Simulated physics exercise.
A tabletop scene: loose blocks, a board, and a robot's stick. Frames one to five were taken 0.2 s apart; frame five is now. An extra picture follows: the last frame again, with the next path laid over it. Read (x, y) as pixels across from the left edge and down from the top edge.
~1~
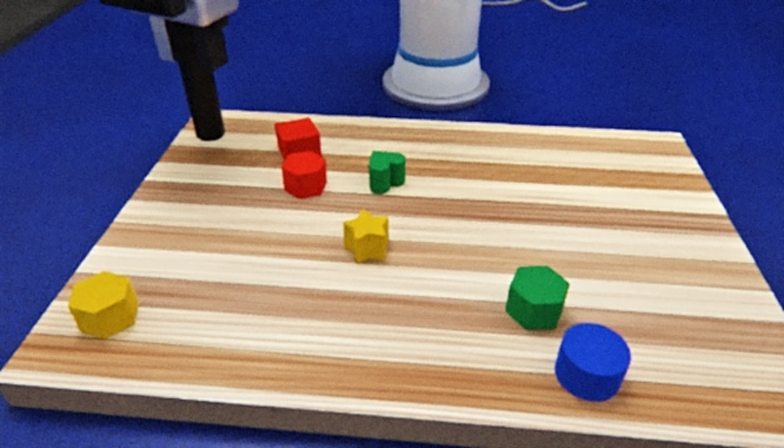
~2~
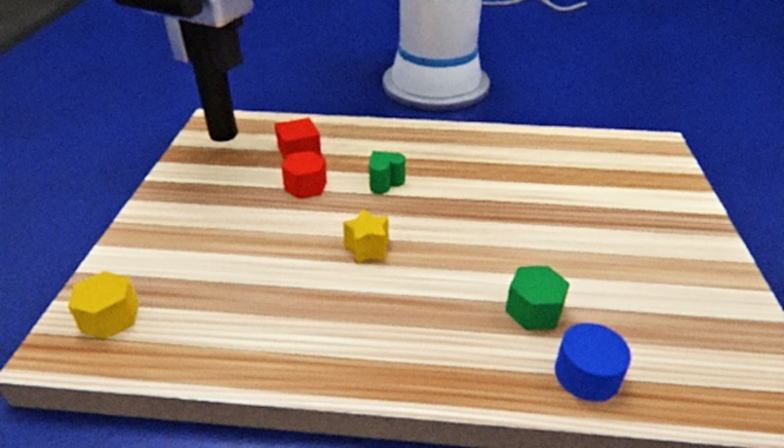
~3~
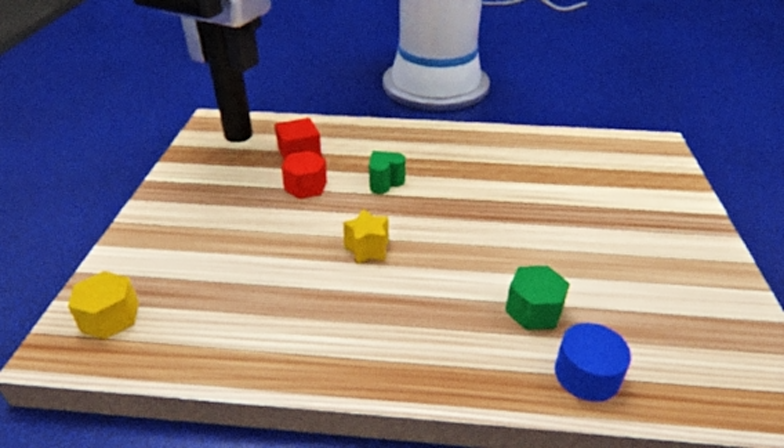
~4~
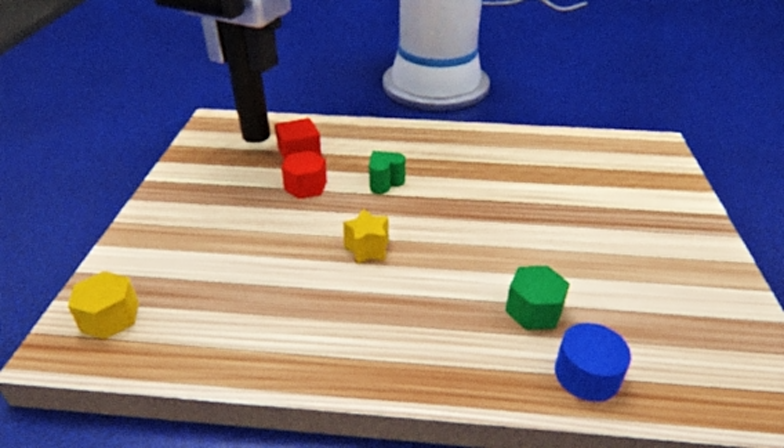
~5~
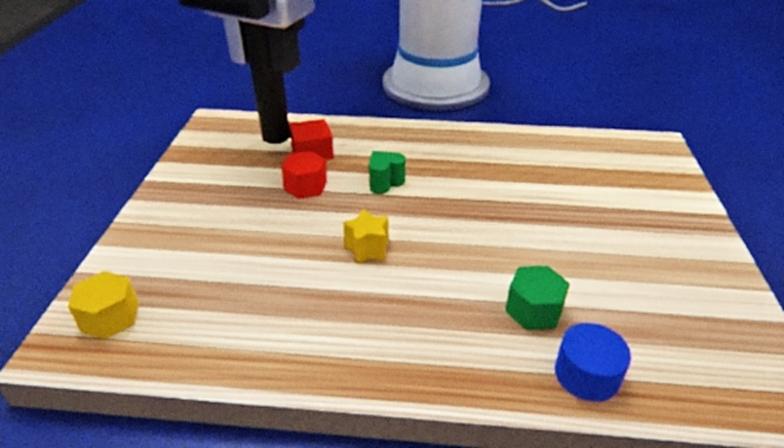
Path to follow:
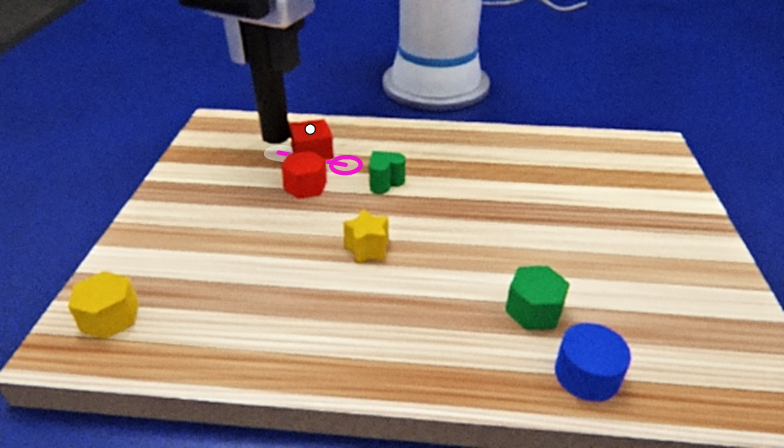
A robot's black stick starts near the back left corner of a striped wooden board scattered with coloured blocks and slides slowly right toward the red square block. It reaches the block's left side and nudges it slightly right, while the red hexagon and the other blocks stay still.
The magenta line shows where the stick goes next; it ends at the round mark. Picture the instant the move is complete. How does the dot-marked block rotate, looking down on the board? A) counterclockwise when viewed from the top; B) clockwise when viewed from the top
Answer: A.
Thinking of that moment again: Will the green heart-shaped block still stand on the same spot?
Going by the path, yes.
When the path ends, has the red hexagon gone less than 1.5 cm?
Final answer: Yes.
The drawn path runs in a line from (278, 152) to (346, 165); the dot is on the red square.
Halfway along, stick at (311, 144); red square at (347, 133), turned 10° anticlockwise.
At the end, stick at (345, 149); red hexagon not moved; red square at (377, 133), turned 25° anticlockwise; green heart-shaped block not moved.
